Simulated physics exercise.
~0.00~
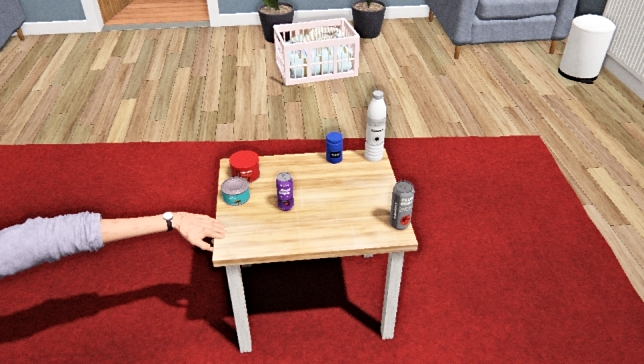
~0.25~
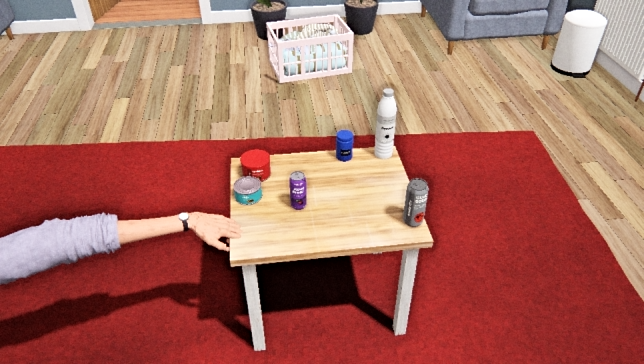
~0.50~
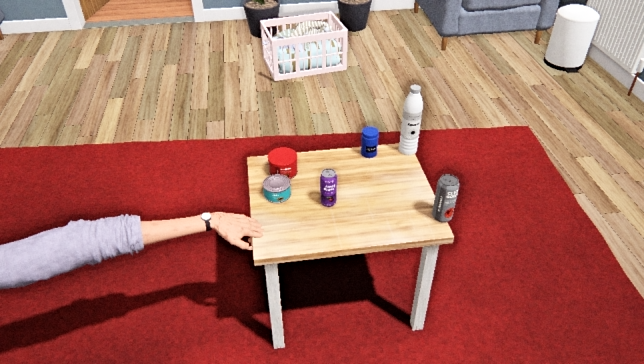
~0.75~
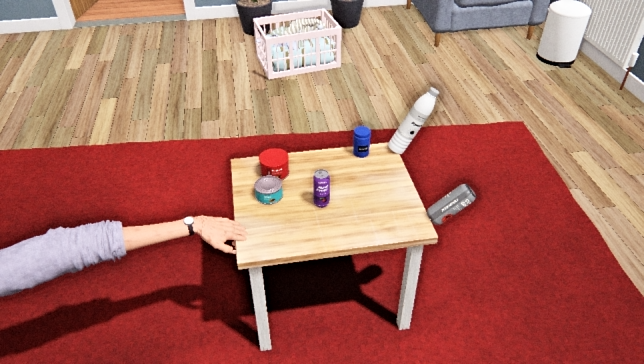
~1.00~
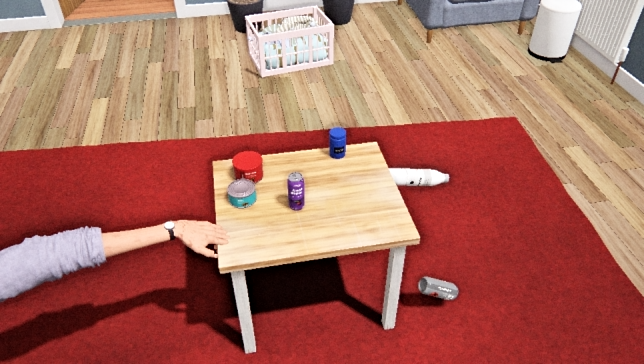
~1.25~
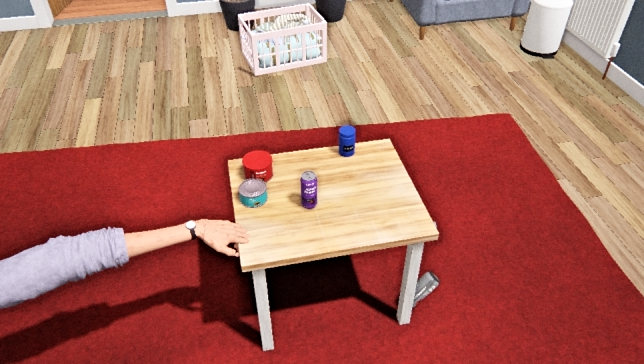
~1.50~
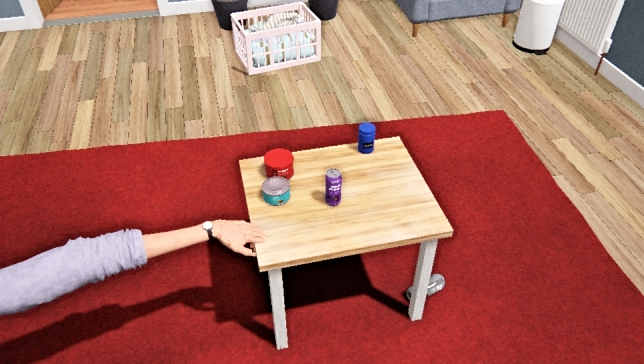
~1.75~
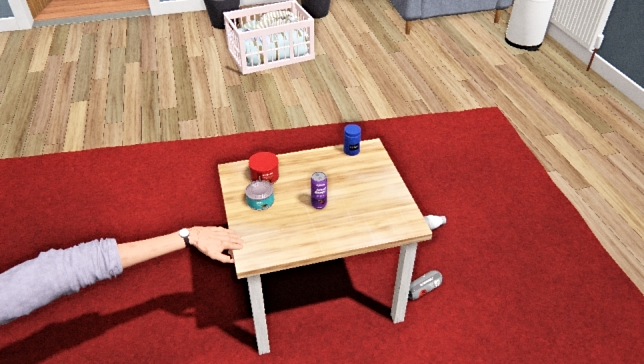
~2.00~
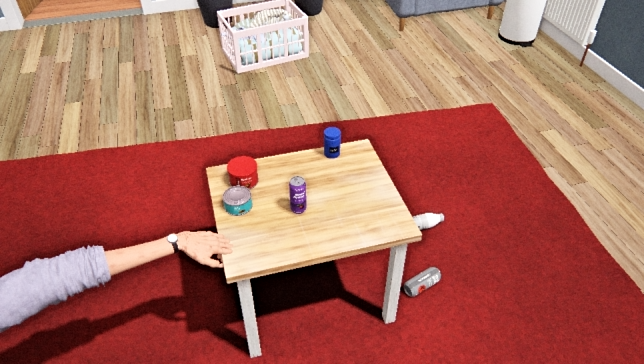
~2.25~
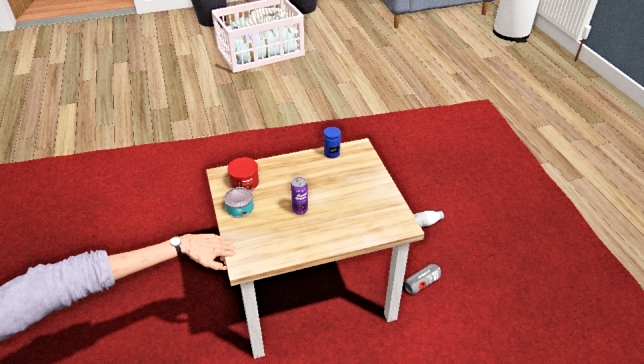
In a room with a wooden floor and a red rug, a hand grips the left edge of a small table holding two squat tubs, a purple can, a blue jar, a white bottle and a grey can. The table shifts right, carrying everything upright. As it jerks back left, the white bottle and grey can tip at the right side and fall to the rug. The table slides right, then left again, while the fallen pair lie below. It finally rests with the red and turquoise tubs, purple can and blue jar still on top.
